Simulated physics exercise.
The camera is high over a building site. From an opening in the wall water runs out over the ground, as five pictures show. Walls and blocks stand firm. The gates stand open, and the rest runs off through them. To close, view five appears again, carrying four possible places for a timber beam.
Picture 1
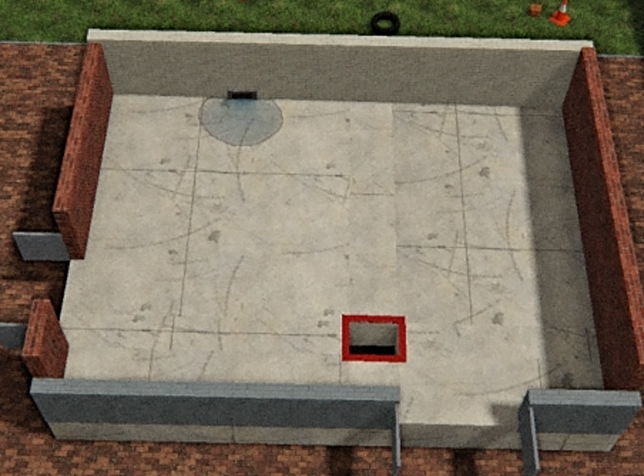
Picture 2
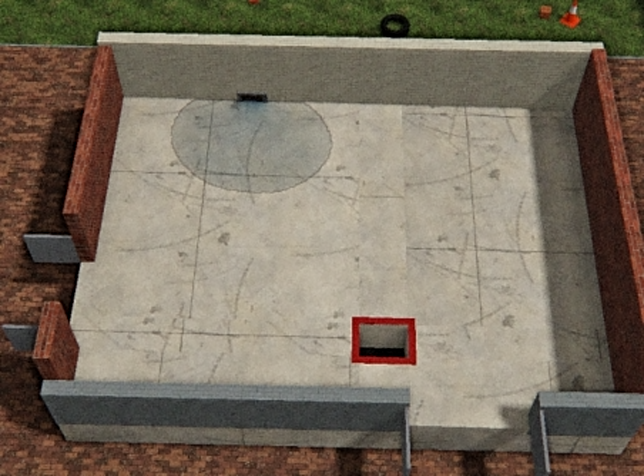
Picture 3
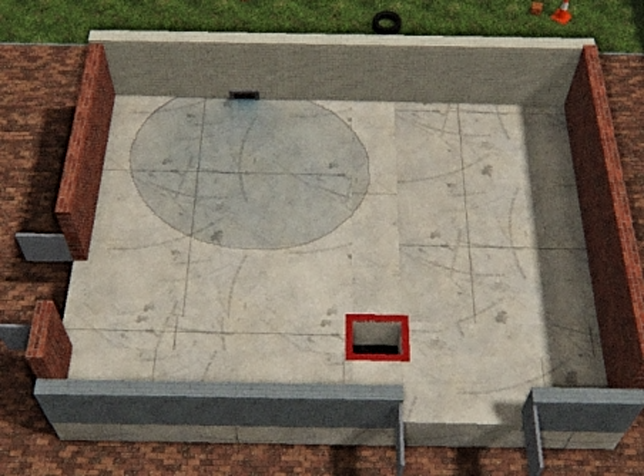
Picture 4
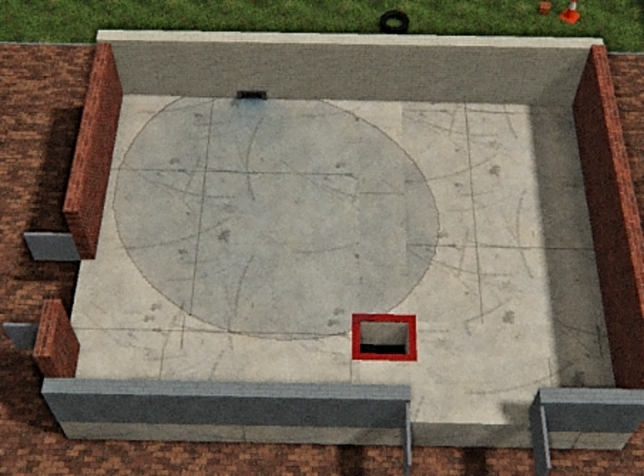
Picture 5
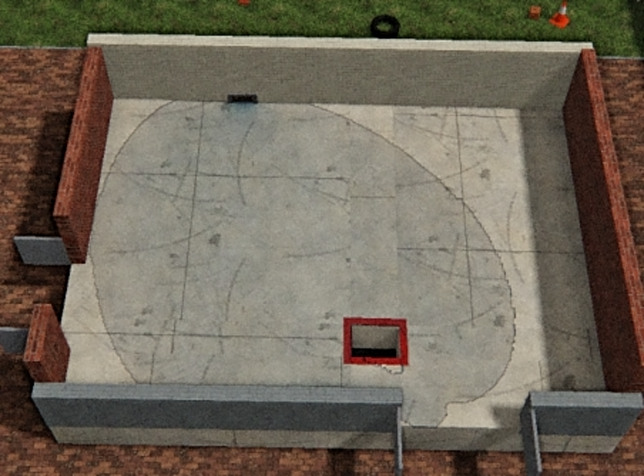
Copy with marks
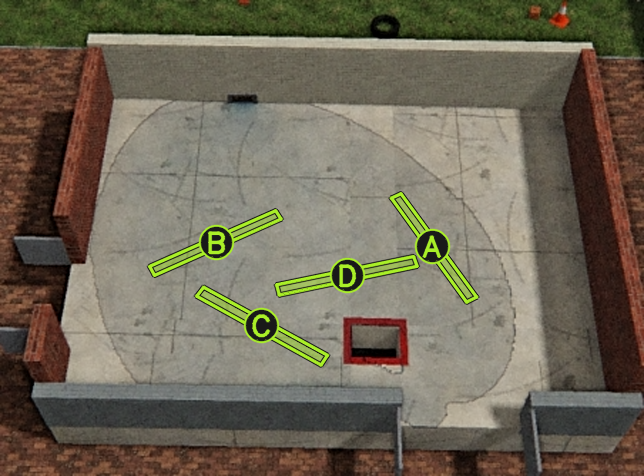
Water spreading in a widening sheet from an outfall at the back wall across a walled concrete yard, reaching the red-framed gully.
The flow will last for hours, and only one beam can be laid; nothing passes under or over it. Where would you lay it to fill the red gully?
The best spot is C.
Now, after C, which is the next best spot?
It is A.
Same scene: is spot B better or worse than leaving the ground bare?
Worse.
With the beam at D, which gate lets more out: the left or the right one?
The right one.
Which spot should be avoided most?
D.
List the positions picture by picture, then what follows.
Outfall at (242, 95); red gully at (374, 338); open gate at (457, 411); open gate at (77, 302); water covers 3 % of the ground and shows as far out as (241, 140); red gully still dry.
Water covers 9 % of the ground and shows as far out as (261, 188); red gully still dry.
Water covers 21 % of the ground and shows as far out as (313, 236); red gully still dry.
Water covers 40 % of the ground and shows as far out as (363, 320); red gully still dry.
Water covers 62 % of the ground and shows as far out as (497, 370); red gully taking water.
On the marked copy, A from (396, 195) to (471, 299); B from (152, 270) to (278, 214); C from (200, 291) to (324, 360); D from (277, 289) to (415, 261).
For spot A, about 28 % of the stream runs into the red gully, about 70 % out by the gates.
For spot B, about 18 % of the stream runs into the red gully, about 81 % out by the gates.
For spot C, about 45 % of the stream runs into the red gully, about 54 % out by the gates.
For spot D, about 14 % of the stream runs into the red gully, about 86 % out by the gates.
